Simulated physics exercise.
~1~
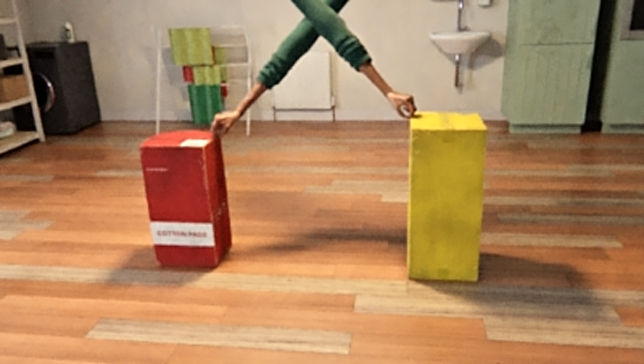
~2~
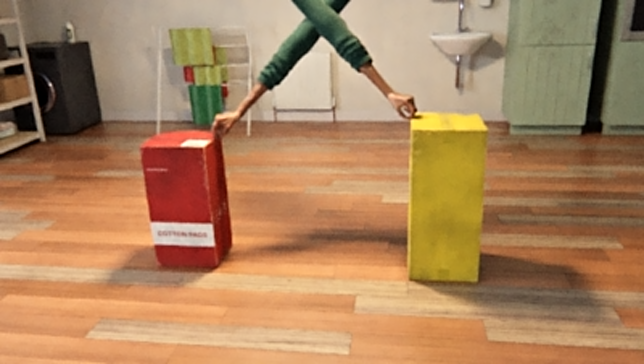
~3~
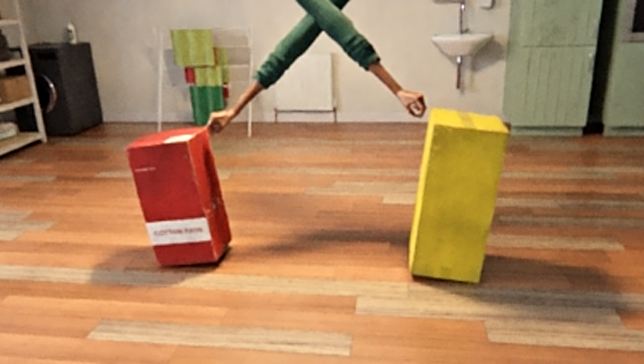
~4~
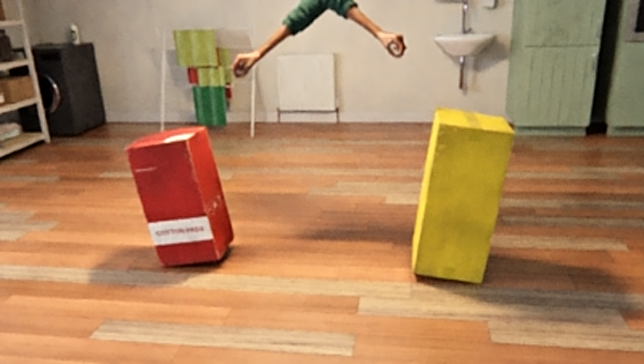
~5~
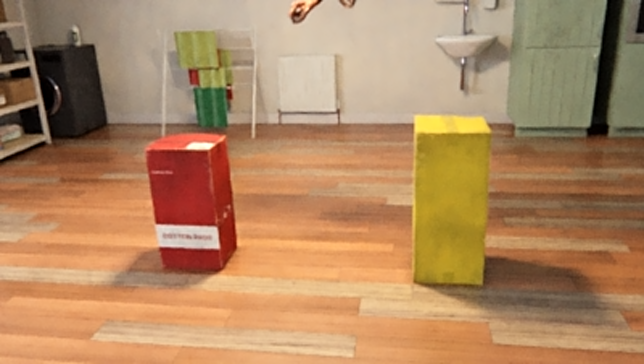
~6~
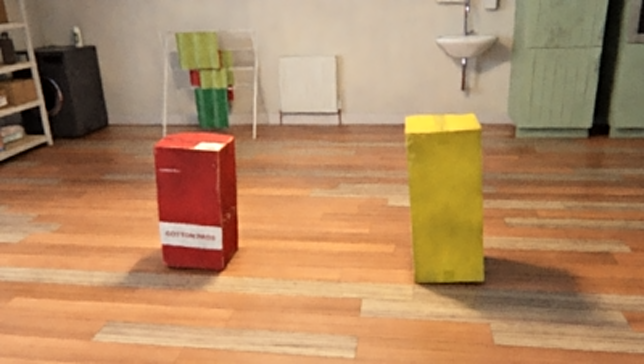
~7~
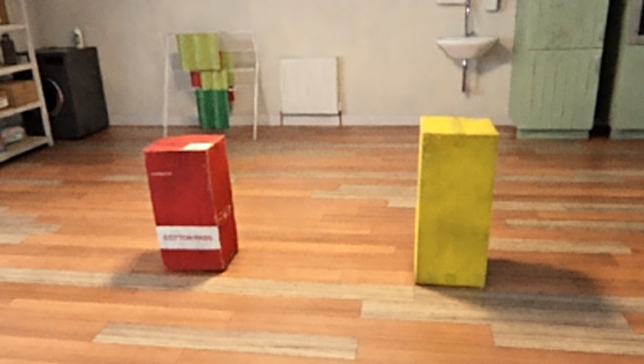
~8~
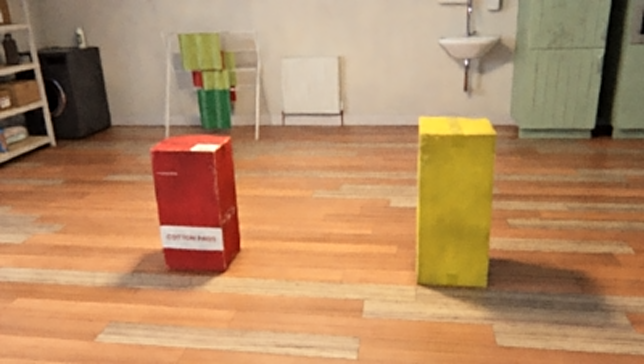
A red box and a yellow box, held at their tops by a person's crossed arms, tip outward to left and right as the hands let go and withdraw, then rock back and forth slightly and end standing upright on the wooden floor.
